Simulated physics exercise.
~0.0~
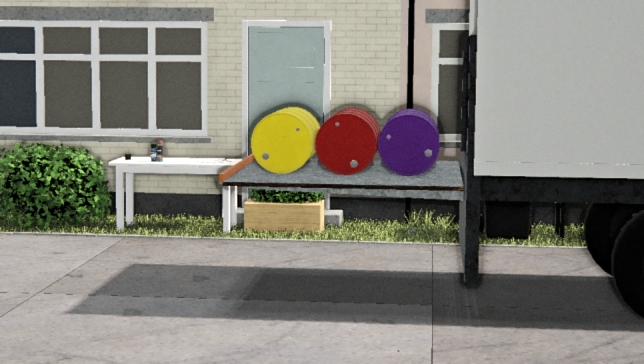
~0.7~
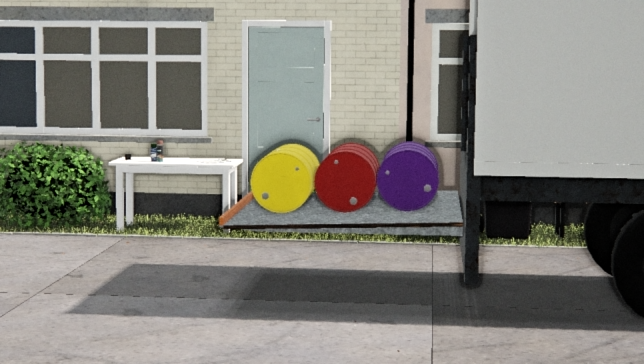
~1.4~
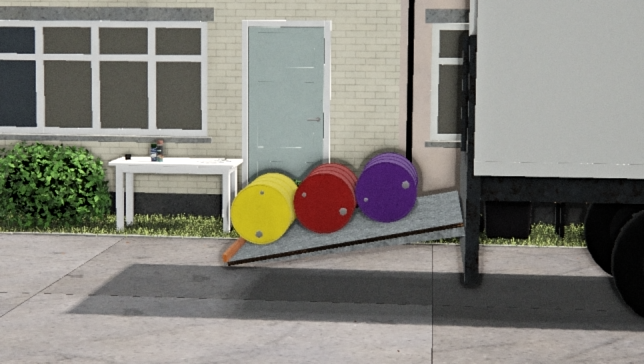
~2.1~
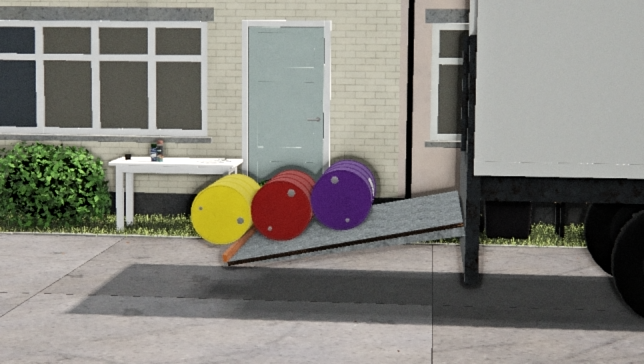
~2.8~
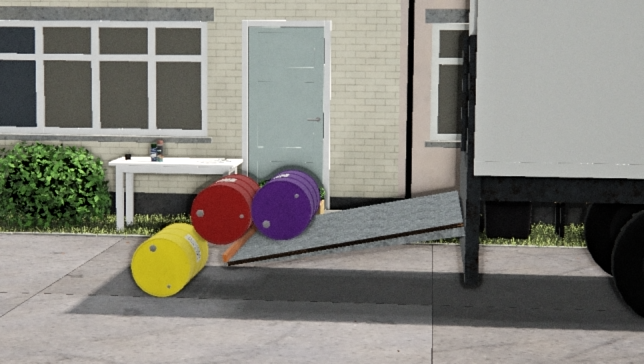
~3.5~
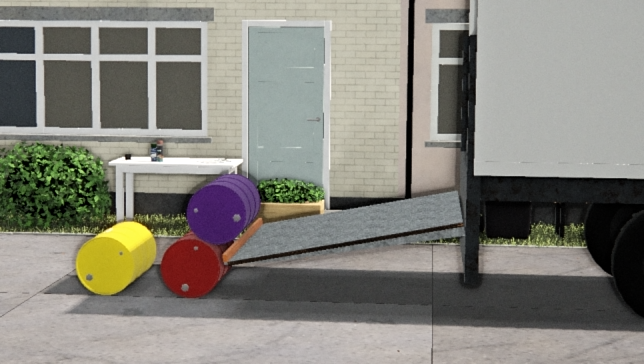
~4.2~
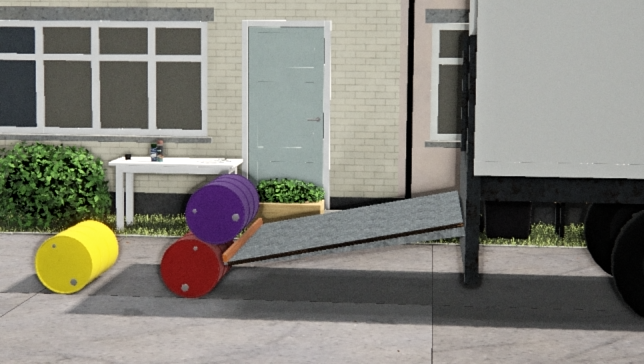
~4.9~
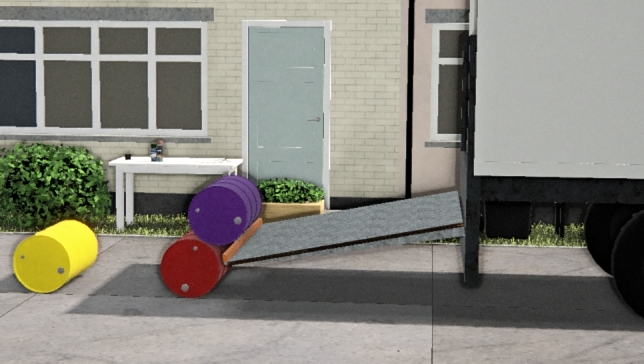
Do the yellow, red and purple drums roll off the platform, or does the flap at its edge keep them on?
All three roll off the platform. Yellow goes over the flap first, red follows it to the ground, and purple leaves the plate as well, coming to lie on top of red.
